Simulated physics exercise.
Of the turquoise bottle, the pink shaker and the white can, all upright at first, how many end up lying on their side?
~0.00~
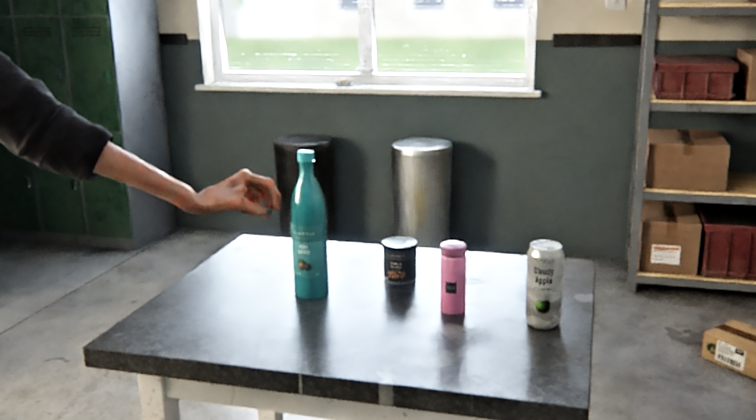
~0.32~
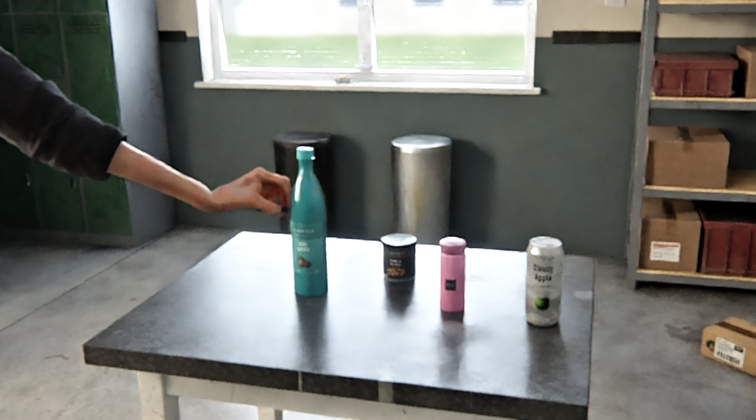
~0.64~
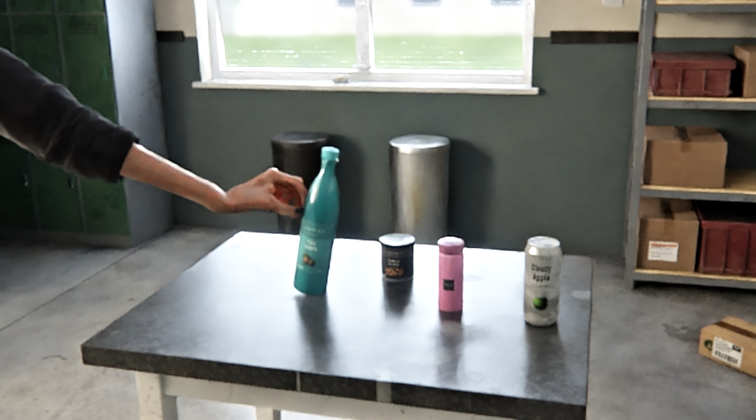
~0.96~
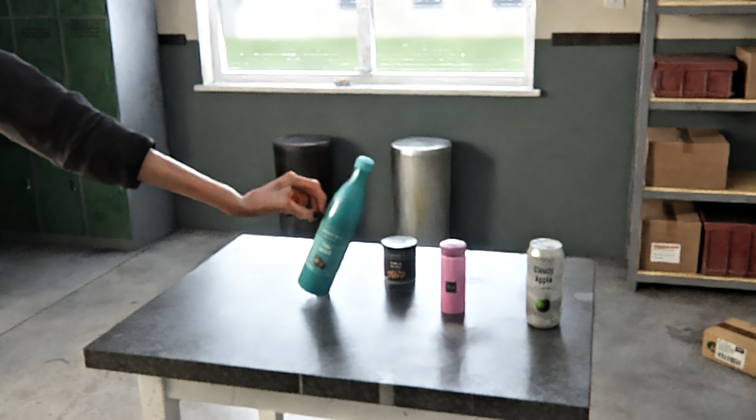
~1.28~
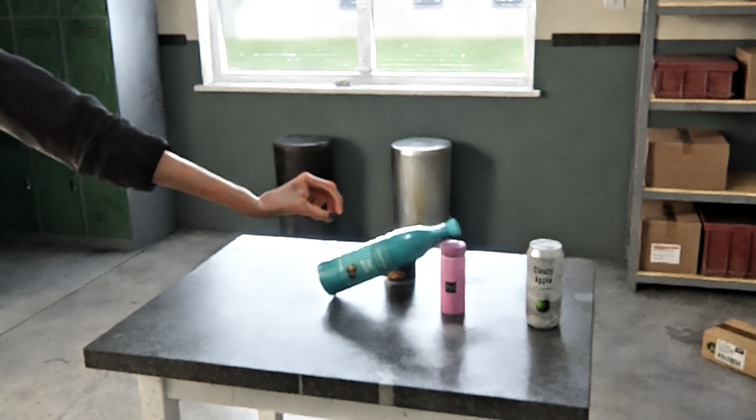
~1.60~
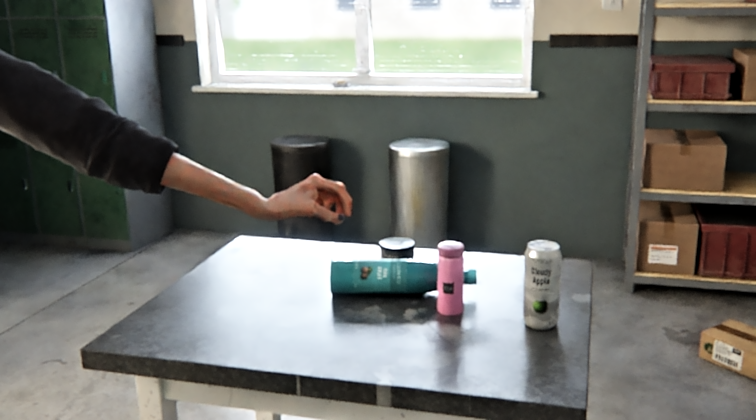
One of them ends up lying on its side, the turquoise bottle. The pink shaker and the white can stay standing.
A turquoise bottle tips to the right as a hand pushes it and ends on its side.
